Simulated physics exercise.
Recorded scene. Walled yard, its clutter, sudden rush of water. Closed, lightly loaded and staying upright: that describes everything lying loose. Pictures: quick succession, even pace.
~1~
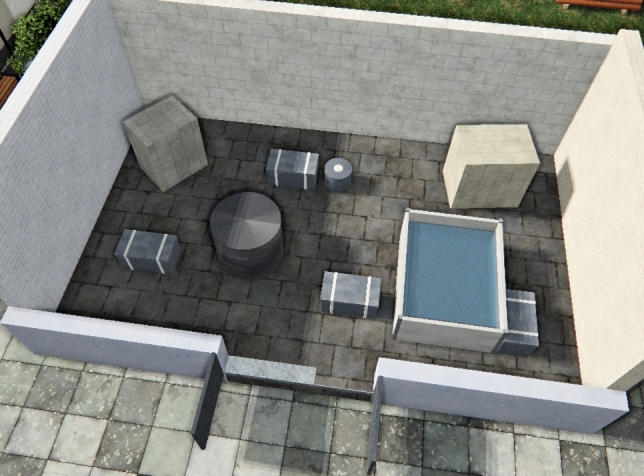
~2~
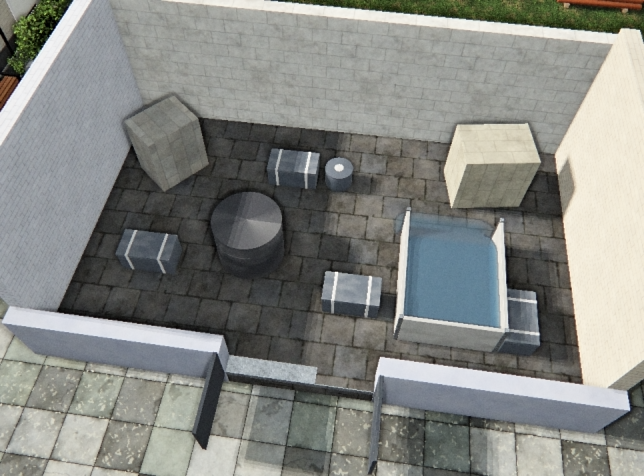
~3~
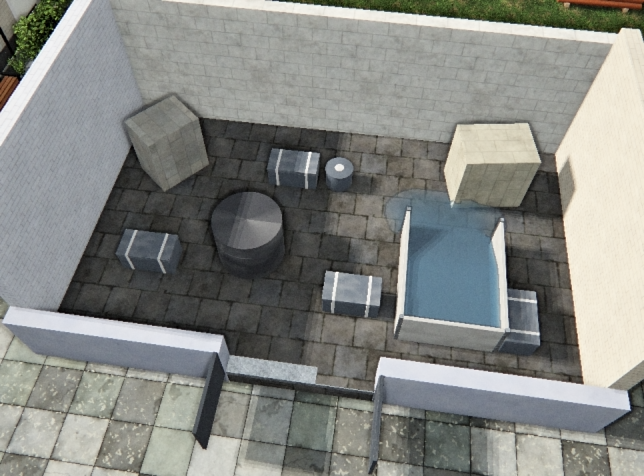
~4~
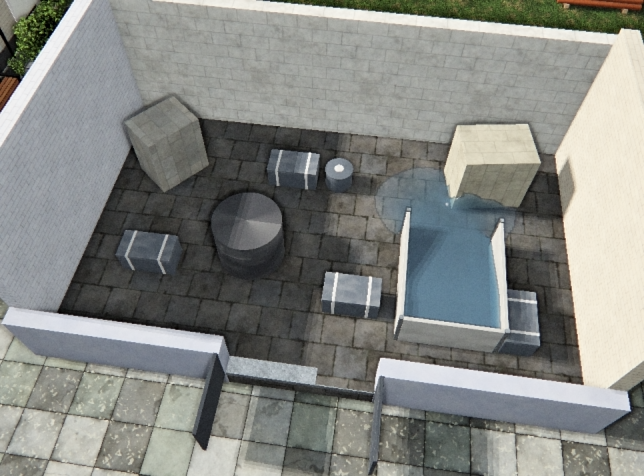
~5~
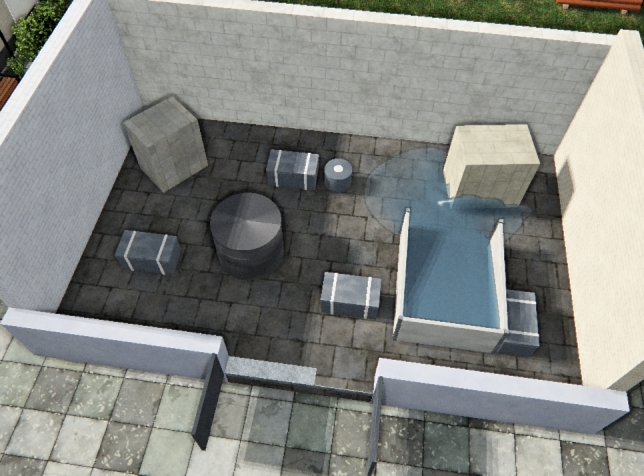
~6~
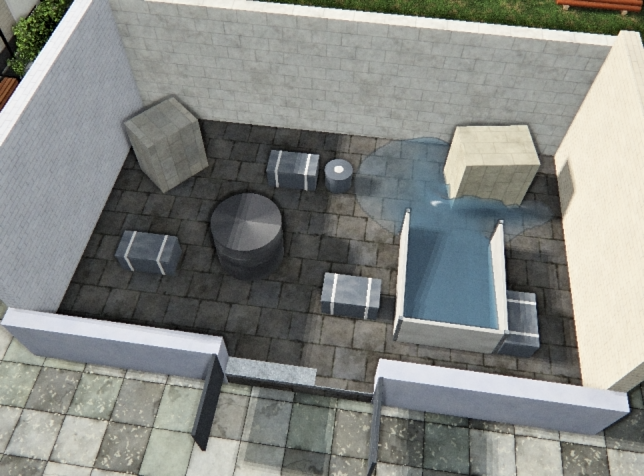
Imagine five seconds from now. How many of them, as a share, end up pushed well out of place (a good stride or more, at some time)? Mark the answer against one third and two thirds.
Fewer than a third of them.
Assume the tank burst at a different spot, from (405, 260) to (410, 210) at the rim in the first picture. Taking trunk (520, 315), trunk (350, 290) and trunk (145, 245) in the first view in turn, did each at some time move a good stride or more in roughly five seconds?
Each in turn, never travels that far, never travels that far, never travels that far.
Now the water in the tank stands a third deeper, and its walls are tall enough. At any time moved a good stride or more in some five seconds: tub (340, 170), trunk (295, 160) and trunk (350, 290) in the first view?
Note, listed order: Covered it / didn't cover it / didn't cover it.
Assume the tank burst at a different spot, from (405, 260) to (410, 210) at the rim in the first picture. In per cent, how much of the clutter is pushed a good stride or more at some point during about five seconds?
I'd say near 40 %.
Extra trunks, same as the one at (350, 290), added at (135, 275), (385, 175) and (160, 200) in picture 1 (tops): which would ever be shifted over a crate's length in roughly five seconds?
So, in order, the copies go nowhere much, a long way, nowhere much.
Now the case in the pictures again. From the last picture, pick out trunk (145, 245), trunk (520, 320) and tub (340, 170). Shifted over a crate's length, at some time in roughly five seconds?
As listed: Falls short, falls short and travels that far.
A moment on, 0 of 5 are well off their spots; 0 afloat.
Next, 0 of 5 are well off their spots; 0 afloat.
Later, 0 of 5 are well off their spots; 1 afloat.
In the end, 1 of 5 are well off their spots, and 1 have been at some point; 0 afloat.
